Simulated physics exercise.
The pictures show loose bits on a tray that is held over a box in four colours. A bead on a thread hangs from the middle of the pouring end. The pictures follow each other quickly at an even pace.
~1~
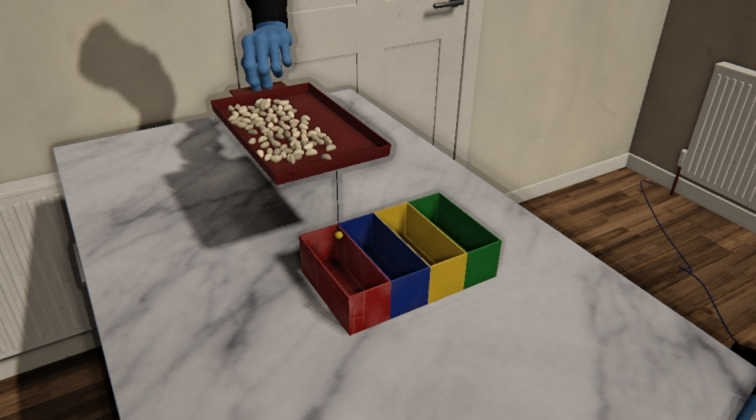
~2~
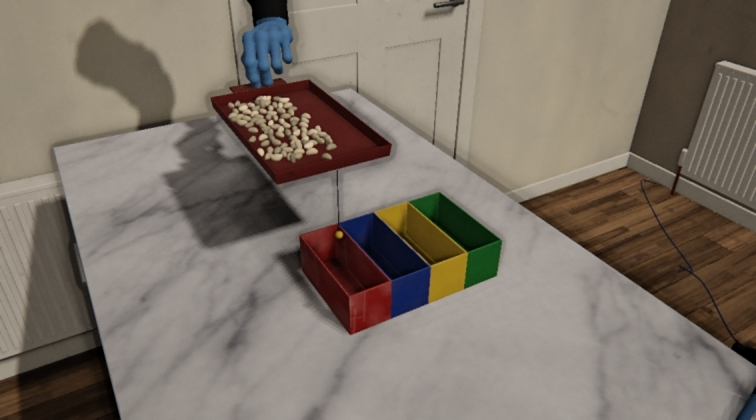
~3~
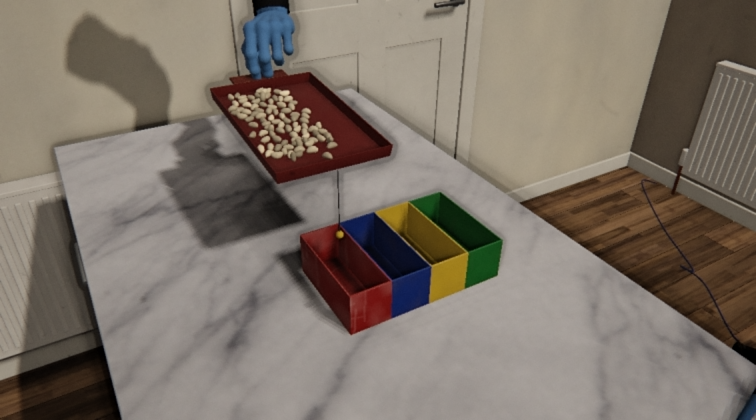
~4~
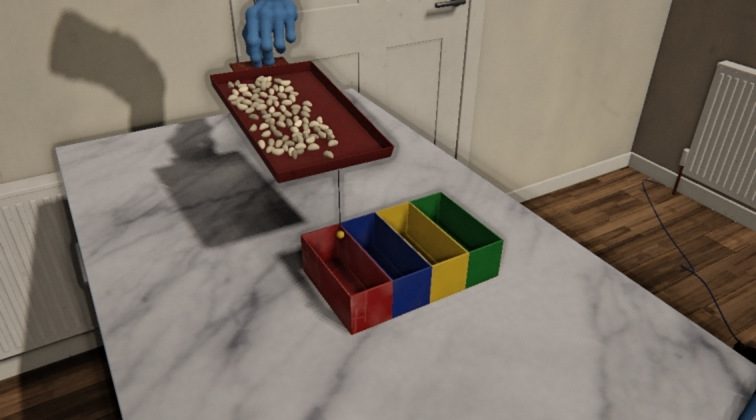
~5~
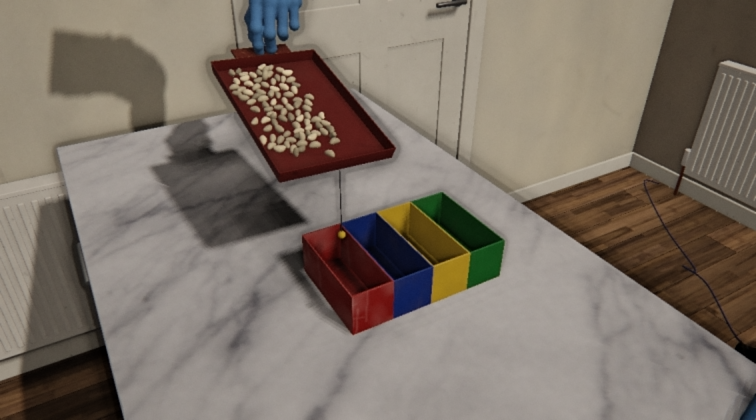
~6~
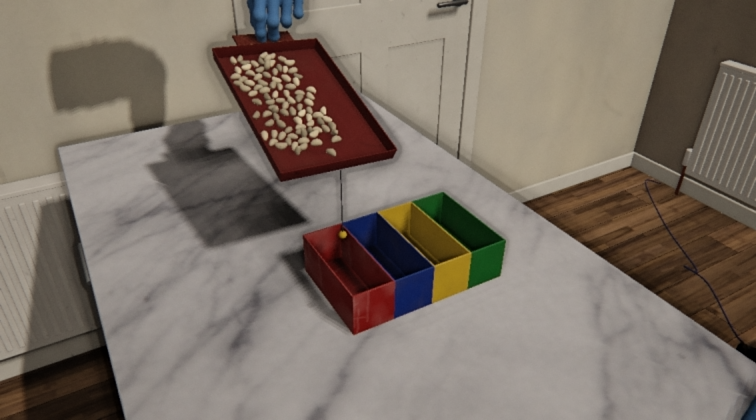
A blue-gloved hand raises the back of a red tray of white beans, tilting it gradually.
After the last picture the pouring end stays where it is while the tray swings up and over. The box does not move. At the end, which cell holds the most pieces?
The blue cell gets the most.
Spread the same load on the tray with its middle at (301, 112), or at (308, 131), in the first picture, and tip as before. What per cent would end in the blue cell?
In turn 60 and 50 in a hundred.
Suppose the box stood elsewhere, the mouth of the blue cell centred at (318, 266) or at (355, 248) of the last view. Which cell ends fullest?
At the first place green, at the second yellow.
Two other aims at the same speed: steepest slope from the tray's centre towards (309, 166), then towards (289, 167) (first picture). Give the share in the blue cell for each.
The first gives 10 %, the second 0 %.
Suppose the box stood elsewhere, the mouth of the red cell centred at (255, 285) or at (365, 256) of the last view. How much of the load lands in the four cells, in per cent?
Near 80 % and 70 %.
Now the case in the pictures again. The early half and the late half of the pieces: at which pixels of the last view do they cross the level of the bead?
First near (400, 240), later near (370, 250).
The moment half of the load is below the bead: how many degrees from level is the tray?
Roughly 115°.
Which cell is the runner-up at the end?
It is the red cell.
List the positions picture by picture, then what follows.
The first picture shows corners of the pouring end near (276, 173) and (389, 144), level; middle of the load near (275, 129), white beans; bead on its thread near (339, 235); red cell near (370, 305); blue cell near (410, 289); yellow cell near (447, 275); green cell near (482, 262).
The second picture shows corners of the pouring end near (276, 172) and (390, 144), level; middle of the load near (276, 127).
The third picture shows corners of the pouring end near (277, 172) and (391, 145), tipped barely, lowest at the right corner; middle of the load near (276, 122).
The fourth picture shows corners of the pouring end near (279, 172) and (392, 146), tipped a little, lowest at the right corner; middle of the load near (277, 115).
The fifth picture shows corners of the pouring end near (281, 172) and (394, 147), tipped a little, lowest at the right corner; middle of the load near (278, 108).
The sixth picture shows corners of the pouring end near (282, 172) and (395, 149), tipped clearly, lowest at the right corner; middle of the load near (280, 101); red cell near (374, 304); blue cell near (414, 289); yellow cell near (451, 275); green cell near (487, 261).
Shortly afterwards, tray tipped steeply; all but a few on the tray; only a few falling or outside the box.
Next, tray tipped right over; the bulk on the tray; a little in the blue cell; only a few in the red cell; only a few in the yellow cell; only a few falling or outside the box.
Some moments later, tray tipped past a quarter turn; near half in the blue cell; near a third in the red cell; a little in the yellow cell; a little falling or outside the box.
In the end, tray tipped past a quarter turn; near half in the blue cell; near a third in the red cell; a little in the yellow cell; none at all in the green cell; a little outside the box.
